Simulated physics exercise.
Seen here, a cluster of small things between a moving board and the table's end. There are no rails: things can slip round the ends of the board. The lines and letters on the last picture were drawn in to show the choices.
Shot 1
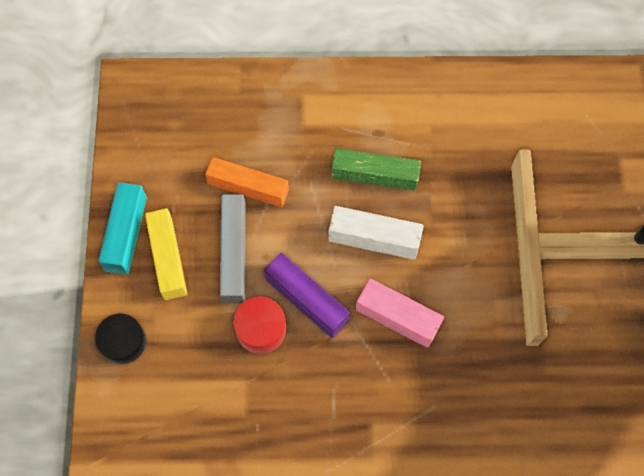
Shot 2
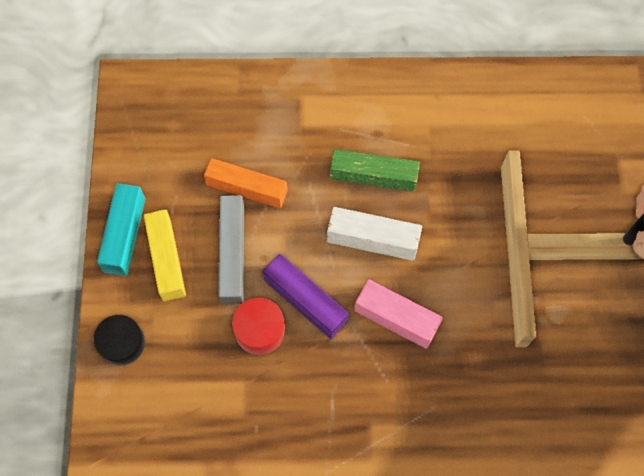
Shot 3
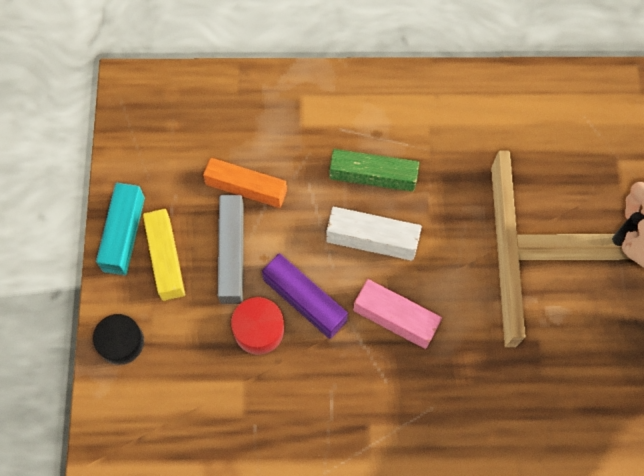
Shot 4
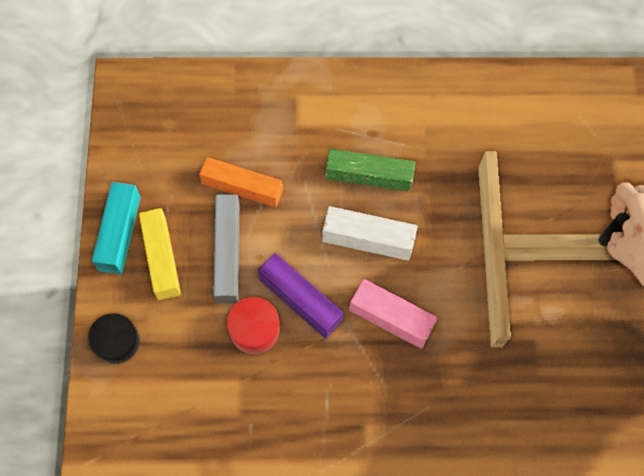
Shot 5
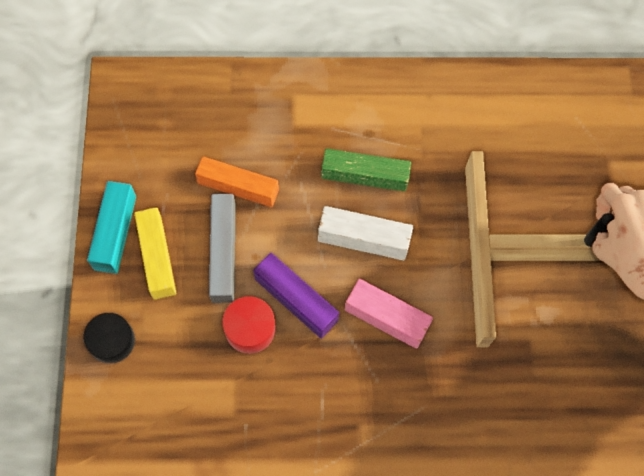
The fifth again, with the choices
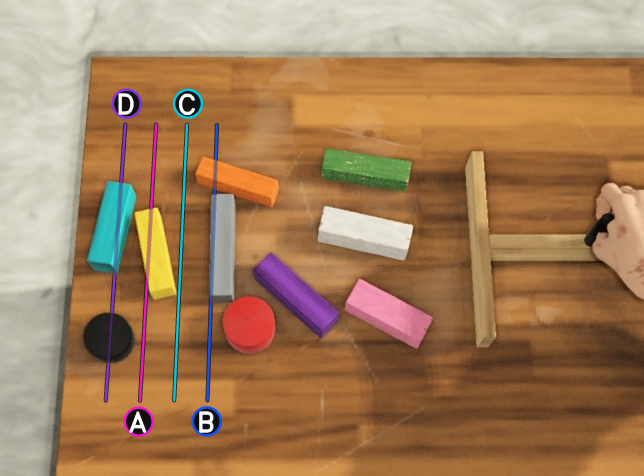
A hand at the right edge slowly pushes a T-shaped wooden board leftward across a striped wooden table, seen from above against a pale, marbled surface. Turquoise, yellow, grey, orange, purple, green, white and pink bars lie loosely scattered to its left, with a black disc and a red one below. The board narrows the gap without touching them, while the view shifts very slightly.
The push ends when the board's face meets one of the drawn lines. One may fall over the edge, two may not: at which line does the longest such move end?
B is the last line within the limit.
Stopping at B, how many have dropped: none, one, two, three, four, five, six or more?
By then, one.
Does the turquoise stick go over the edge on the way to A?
By then, yes.
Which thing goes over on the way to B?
It is the turquoise stick.
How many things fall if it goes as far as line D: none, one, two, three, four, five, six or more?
Six or more.
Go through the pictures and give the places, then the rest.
Black tin (121, 339); pink bar (399, 313); yellow bar (166, 254), in the first picture.
Board (522, 240); turquoise stick (122, 230), in the second picture.
Board (512, 241); grey stick (231, 249), in the third picture.
Board (497, 241); orange bar (242, 183), in the fourth picture.
Board (484, 241); purple stick (296, 296); black tin (109, 338); pink bar (389, 314), in the fifth picture.
On the marked copy, A at (148, 255); B at (212, 255); C at (181, 255); D at (116, 256).
With B. Early on, board (386, 241); green bar (331, 173); pink bar (341, 302).
Further on, board (288, 241); grey stick (182, 254); red tin (200, 334).
At the end, board (214, 241); turquoise stick over the edge; yellow bar (86, 250); one fallen.
As for the rest, A drops four; C drops three; D drops six.
